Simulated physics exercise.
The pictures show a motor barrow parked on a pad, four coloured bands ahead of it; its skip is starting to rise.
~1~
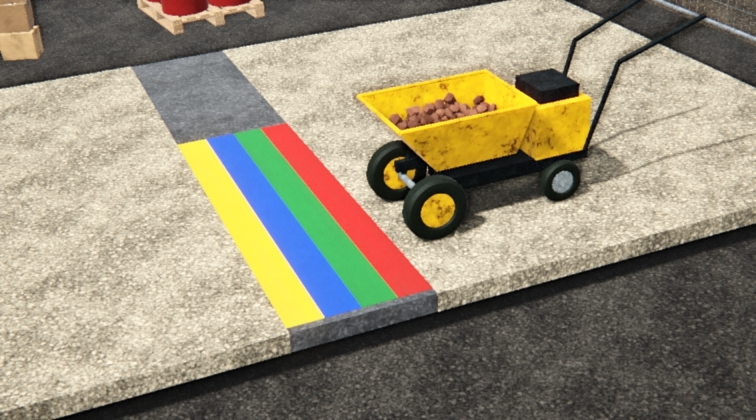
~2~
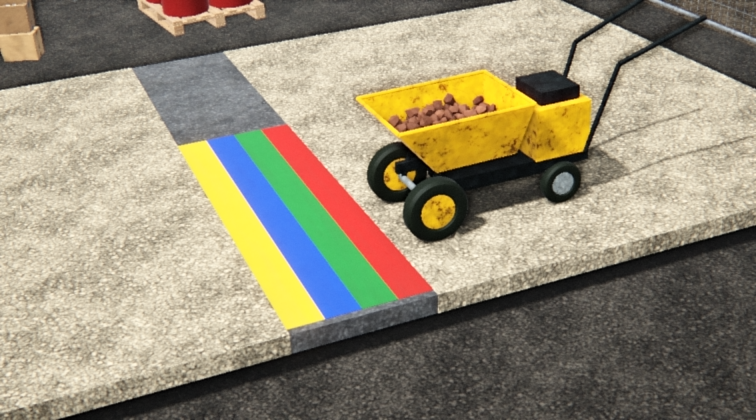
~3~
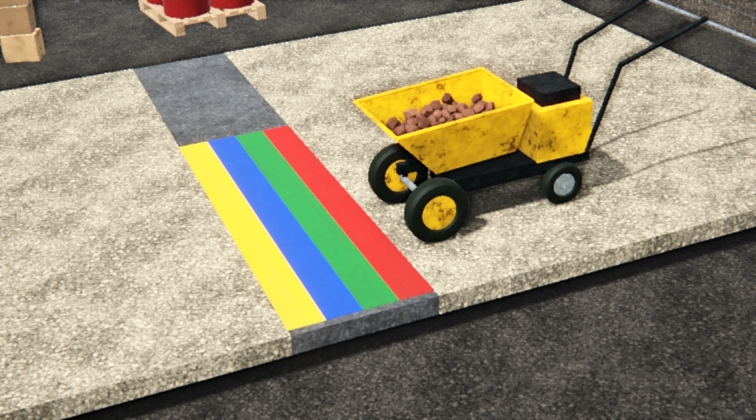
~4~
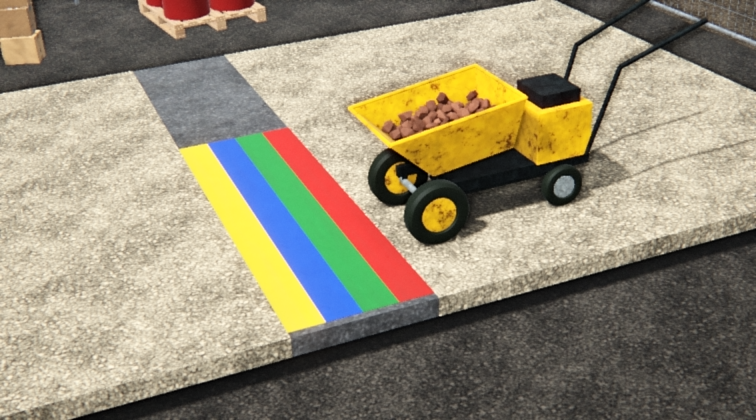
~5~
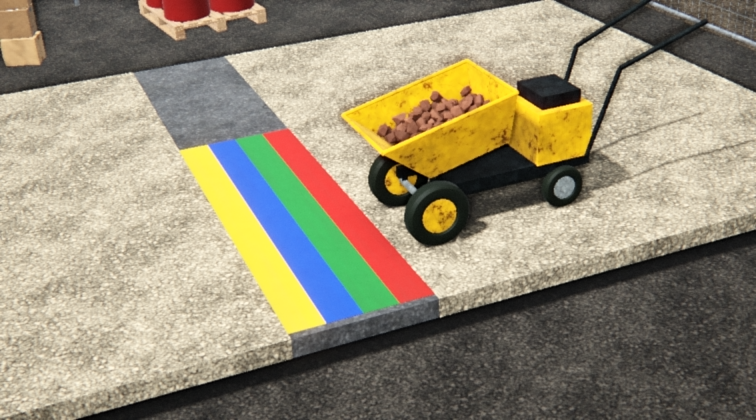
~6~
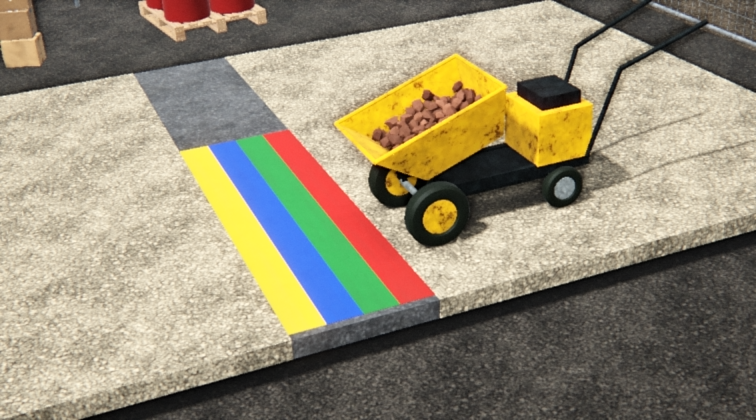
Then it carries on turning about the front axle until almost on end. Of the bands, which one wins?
The blue band wins.
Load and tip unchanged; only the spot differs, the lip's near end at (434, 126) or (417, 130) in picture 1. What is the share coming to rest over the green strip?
I'd put it at around 40 percent the first time and 30 percent the second.
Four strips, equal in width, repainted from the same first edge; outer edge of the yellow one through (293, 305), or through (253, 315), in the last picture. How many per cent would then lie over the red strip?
Near 0 in a hundred and near 0 in a hundred.
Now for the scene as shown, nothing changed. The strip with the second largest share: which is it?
The next spot goes to the strip in yellow.
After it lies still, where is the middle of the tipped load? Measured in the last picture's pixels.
About (292, 250).
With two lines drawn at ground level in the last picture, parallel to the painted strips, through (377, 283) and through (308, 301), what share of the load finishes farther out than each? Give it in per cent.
I'd put it near 70 in a hundred, then near 20 in a hundred.
Soon, skip tipped steeply; all in the skip.
A while on, skip tipped right over; most in the skip; a small part over the green strip; about a quarter over the blue strip; a stray few over the yellow strip.
Towards the end, skip tipped right over; about a third in the skip; a small part over the green strip; about a third over the blue strip; about a quarter over the yellow strip; a small part off the paint.
Finally, skip tipped right over; about a third in the skip; none over the red strip; a small part over the green strip; about a third over the blue strip; about a quarter over the yellow strip; a small part off the paint.
